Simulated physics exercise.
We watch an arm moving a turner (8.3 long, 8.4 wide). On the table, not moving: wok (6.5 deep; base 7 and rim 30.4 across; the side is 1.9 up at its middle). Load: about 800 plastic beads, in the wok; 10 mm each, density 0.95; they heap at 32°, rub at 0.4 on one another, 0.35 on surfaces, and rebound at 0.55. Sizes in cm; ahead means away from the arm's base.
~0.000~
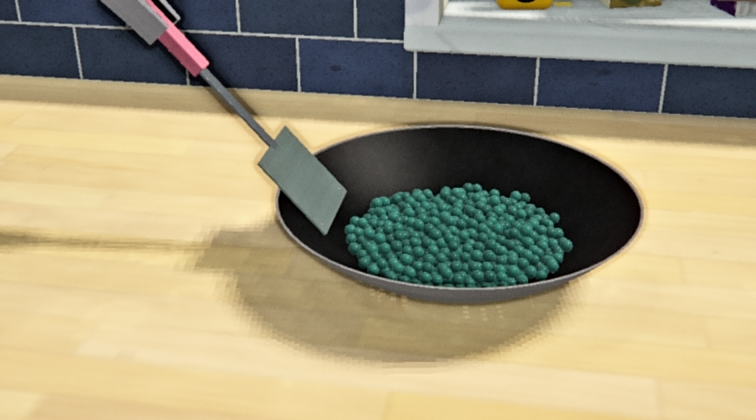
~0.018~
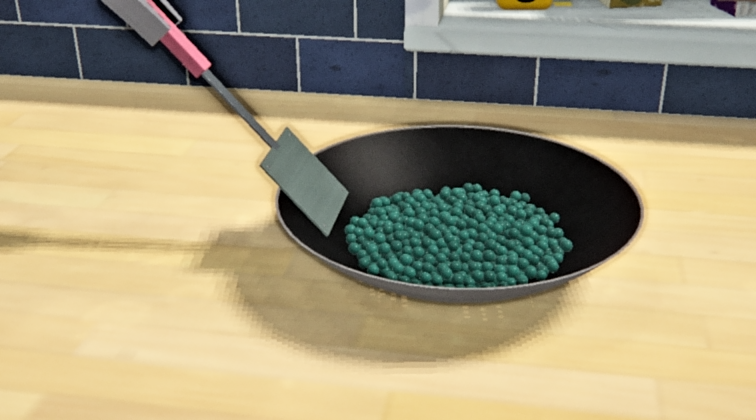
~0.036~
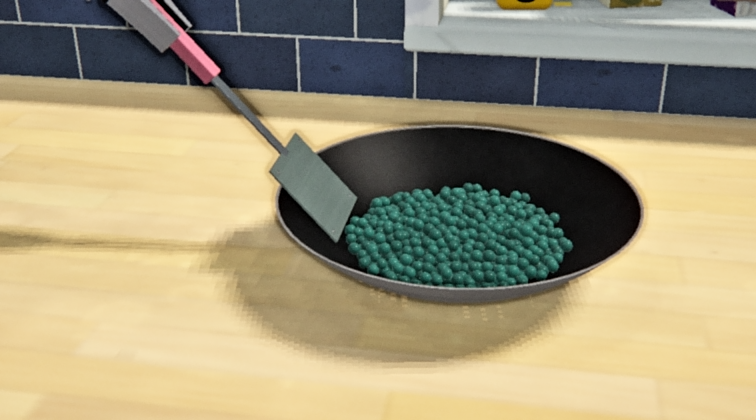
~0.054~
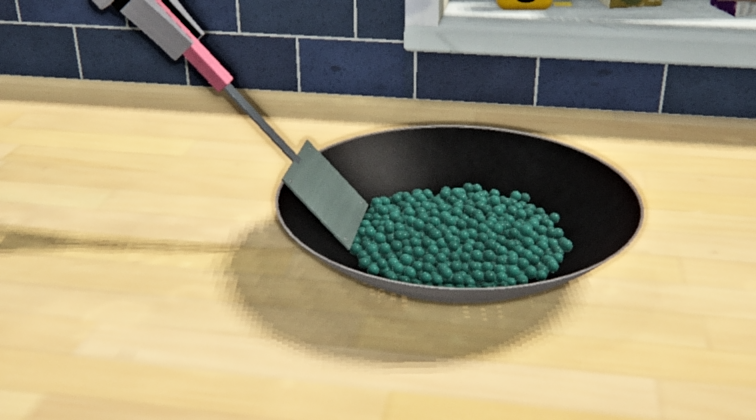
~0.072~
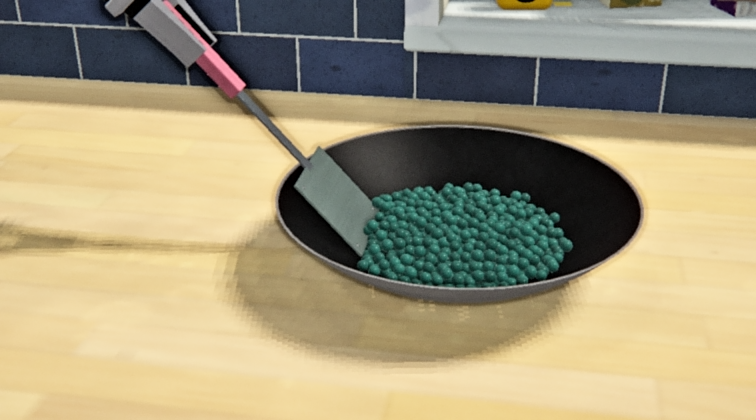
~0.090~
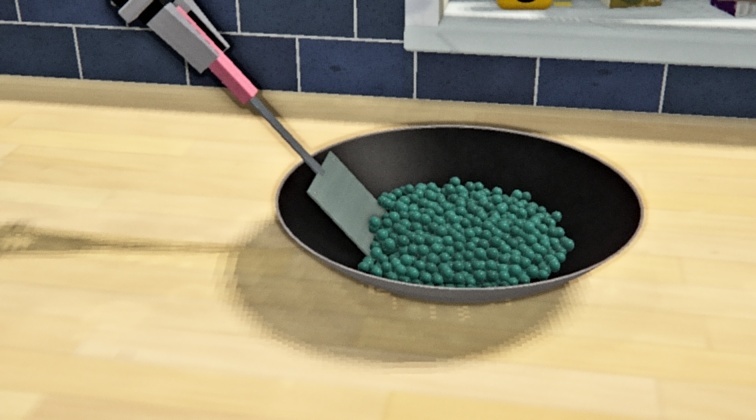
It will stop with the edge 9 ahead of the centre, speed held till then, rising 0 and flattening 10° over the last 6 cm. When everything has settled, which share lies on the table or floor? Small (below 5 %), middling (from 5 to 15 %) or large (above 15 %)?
A middling share, from 5 to 15 %, ends on the table or floor.
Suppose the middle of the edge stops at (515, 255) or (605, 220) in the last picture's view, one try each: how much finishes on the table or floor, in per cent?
About 0 and 30 per cent.
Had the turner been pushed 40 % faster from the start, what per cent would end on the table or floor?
It would be near 20 per cent.
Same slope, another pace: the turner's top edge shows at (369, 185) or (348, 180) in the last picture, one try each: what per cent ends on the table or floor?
About 30 and 20 per cent.
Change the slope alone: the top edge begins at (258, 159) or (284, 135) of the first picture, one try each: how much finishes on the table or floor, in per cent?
About 10 and 10 per cent.
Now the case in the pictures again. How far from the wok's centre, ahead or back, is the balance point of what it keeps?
Roughly 5.5 cm ahead.
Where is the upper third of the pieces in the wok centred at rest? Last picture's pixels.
At about (584, 219).
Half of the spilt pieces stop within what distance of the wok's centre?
Some 22 cm.
After 0.19 s, sloping 48°, highest piece 5 above the table; 800 in the wok.
After 0.28 s, sloping 45°, highest piece 7 above the table; 800 in the wok.
After 0.53 s, sloping 38°, highest piece 8 above the table; 721 in the wok, 70 on the table or floor, 9 on the blade or in flight.
After 1.58 s, sloping 38°, highest piece 8 above the table; 720 in the wok, 80 on the table or floor.
At rest, 720 in the wok, 80 on the table or floor. That is 10 % on the table or floor.
